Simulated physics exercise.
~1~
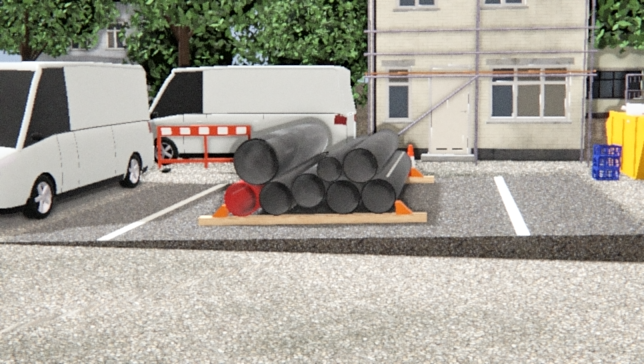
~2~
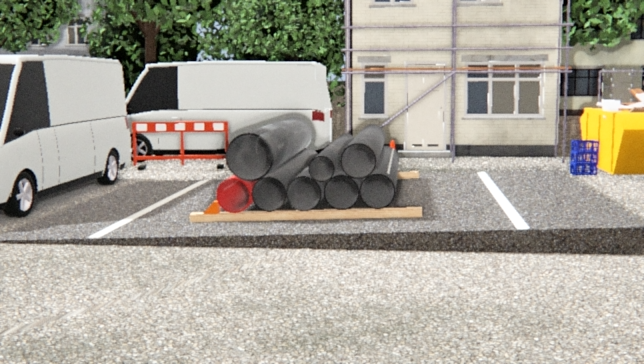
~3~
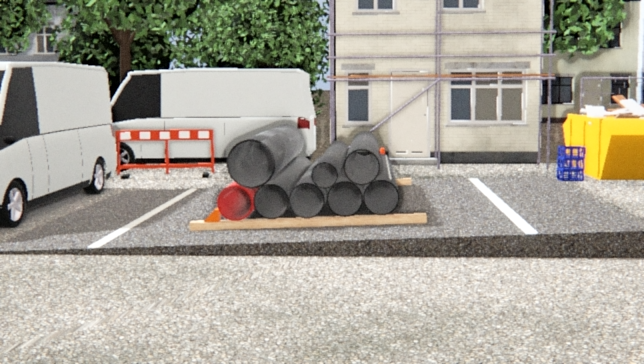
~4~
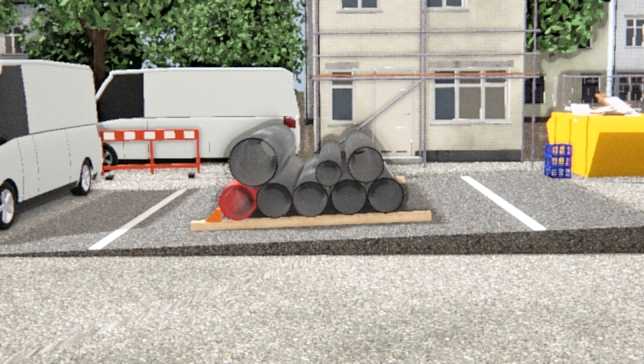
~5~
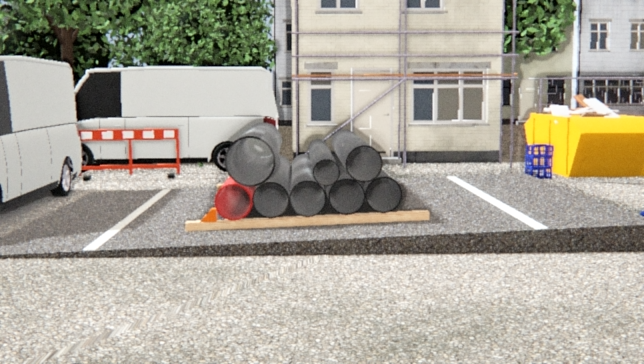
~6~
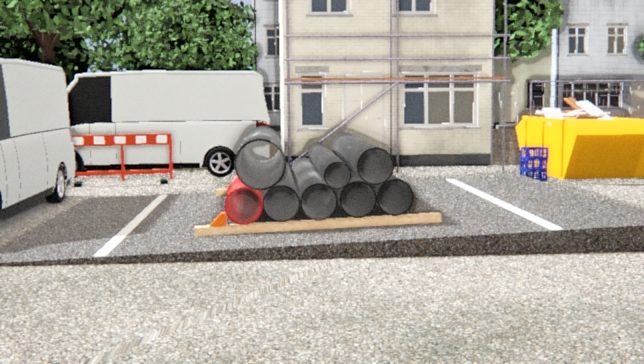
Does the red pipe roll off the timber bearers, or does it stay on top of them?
It stays on top of the bearers, resting at the left end of the stack's bottom row.
